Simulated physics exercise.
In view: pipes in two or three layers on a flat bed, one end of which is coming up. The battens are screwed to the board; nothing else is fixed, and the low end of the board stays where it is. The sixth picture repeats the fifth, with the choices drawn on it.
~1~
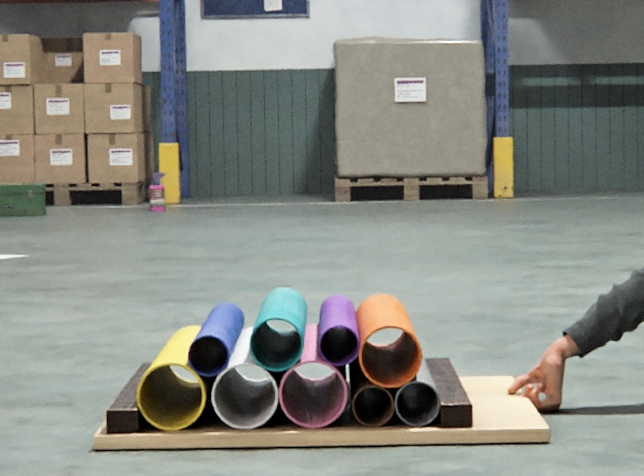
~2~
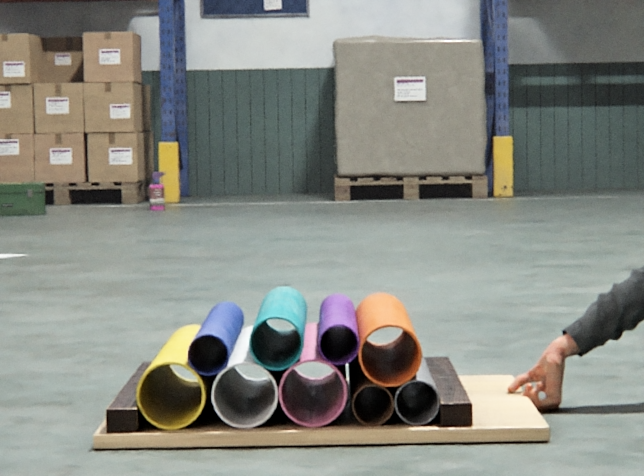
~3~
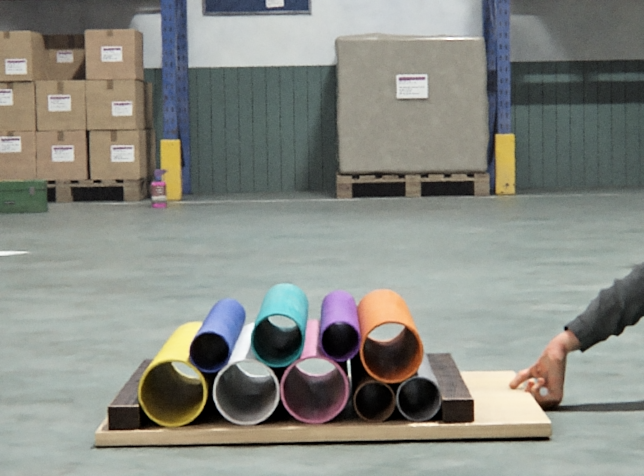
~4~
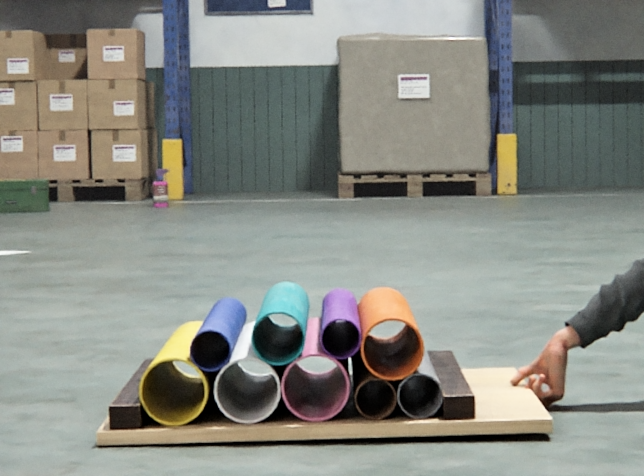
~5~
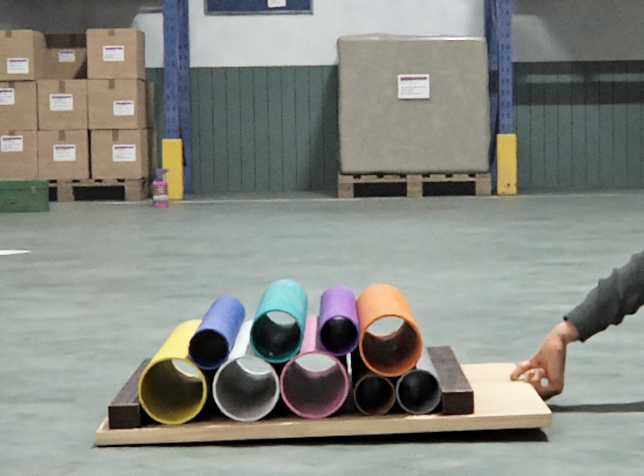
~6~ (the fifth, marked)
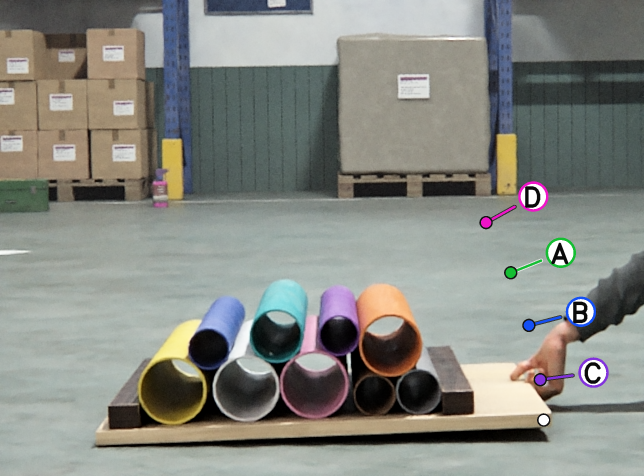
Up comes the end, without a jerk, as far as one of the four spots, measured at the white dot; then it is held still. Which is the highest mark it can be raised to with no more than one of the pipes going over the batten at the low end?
Raise it to A.
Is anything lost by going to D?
Yes, at D.
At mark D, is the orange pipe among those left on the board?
Yes.
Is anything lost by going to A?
At A: No.
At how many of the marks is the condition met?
The number is three.
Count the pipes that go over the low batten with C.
With C, none.
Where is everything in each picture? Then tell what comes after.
In the first picture, yellow pipe (171, 396); white pipe (245, 396); pink pipe (313, 394).
In the second picture, pink pipe (313, 393); brown pipe (373, 405).
In the third picture, board (324, 395); grey pipe (419, 398); orange pipe (392, 351); blue pipe (210, 351).
In the fourth picture, board (325, 392); yellow pipe (174, 392); white pipe (248, 390).
In the fifth picture, board (324, 389); yellow pipe (172, 390); white pipe (247, 388).
On the marked copy, A at (511, 273); B at (529, 325); C at (541, 380); D at (486, 222); the white dot at (544, 420).
With A. Early on, board at 15°.
Further on, board at 21°.
At the end, board at 21°, none over the low batten.
As for the rest, B none over the low batten; C none over the low batten; D three over the low batten (turquoise, blue, purple).
